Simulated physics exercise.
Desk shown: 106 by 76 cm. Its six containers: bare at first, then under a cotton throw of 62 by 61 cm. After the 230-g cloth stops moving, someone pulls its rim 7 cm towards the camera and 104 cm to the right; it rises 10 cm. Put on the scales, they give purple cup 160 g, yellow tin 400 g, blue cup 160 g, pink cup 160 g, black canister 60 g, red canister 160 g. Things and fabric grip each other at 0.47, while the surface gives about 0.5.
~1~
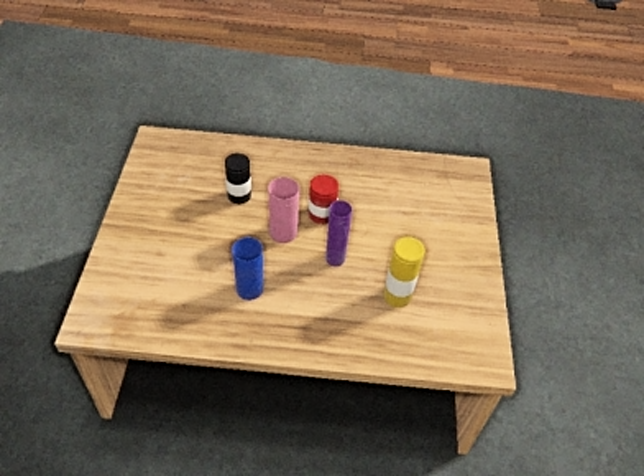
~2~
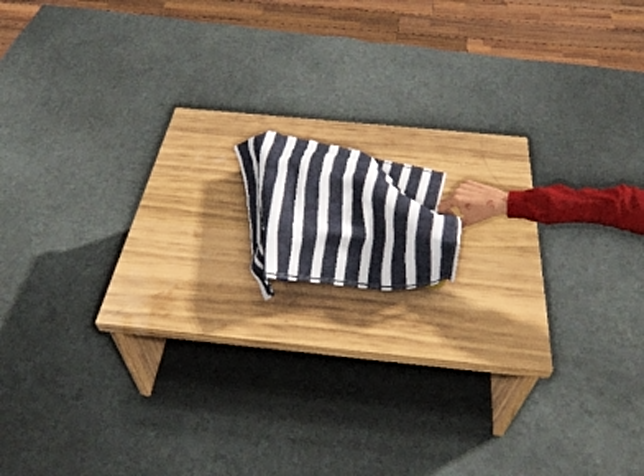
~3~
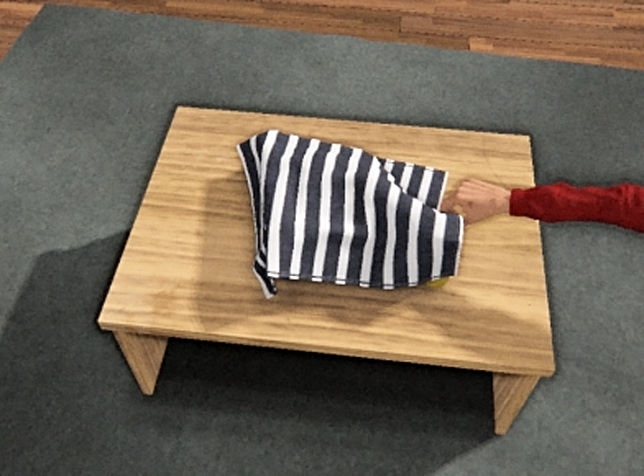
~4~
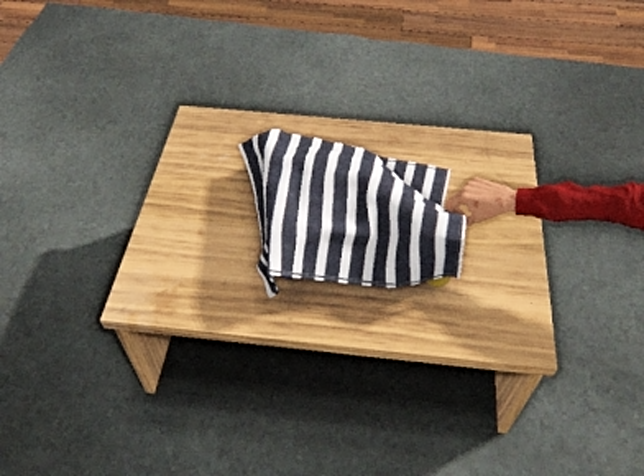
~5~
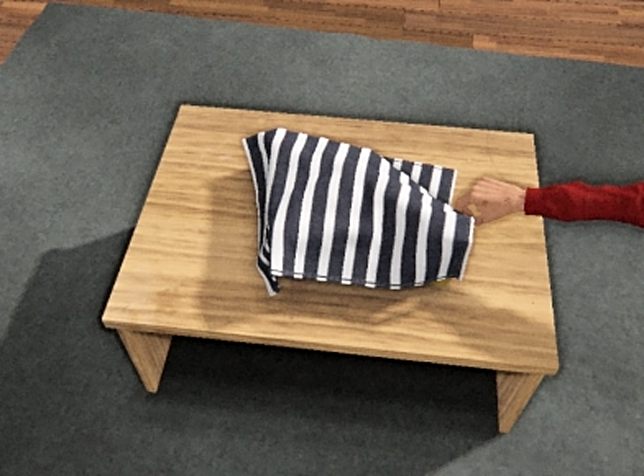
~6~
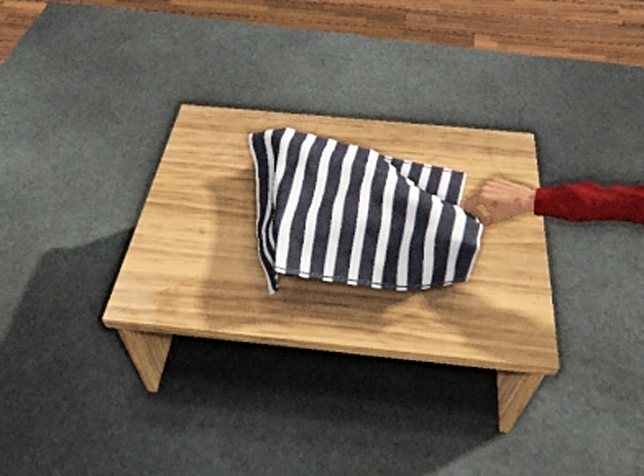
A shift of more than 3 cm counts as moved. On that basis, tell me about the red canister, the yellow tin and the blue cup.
In order: The red canister ends up in position; the yellow tin ends up out of position; the blue cup ends up out of position.
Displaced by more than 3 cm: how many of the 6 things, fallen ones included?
The number is 5.
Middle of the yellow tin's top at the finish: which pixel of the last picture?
Last view, top position: About (496, 307).
Next, middle of the cotton throw at (455, 190); blue cup on its side, 12 cm off its start, yellow tin 7 cm off its start, purple cup on its side, 13 cm off its start.
Then, middle of the cotton throw at (594, 256); yellow tin on its side, 14 cm off its start, blue cup on its side, 12 cm off its start, purple cup on its side, 14 cm off its start.
After that, middle of the cotton throw at a place out of view; yellow tin on its side, 15 cm off its start at (496, 300), blue cup on its side, 12 cm off its start at (339, 263), purple cup on its side, 13 cm off its start at (429, 235).
Later, middle of the cotton throw at a place out of view; yellow tin on its side, 16 cm off its start, blue cup on its side, 12 cm off its start, purple cup on its side, 13 cm off its start.
At the end, middle of the cotton throw at a place out of view; yellow tin on its side, 17 cm off its start at (496, 307), blue cup on its side, 12 cm off its start at (339, 263), red canister 0 cm off its start at (365, 161), purple cup on its side, 13 cm off its start at (428, 239).
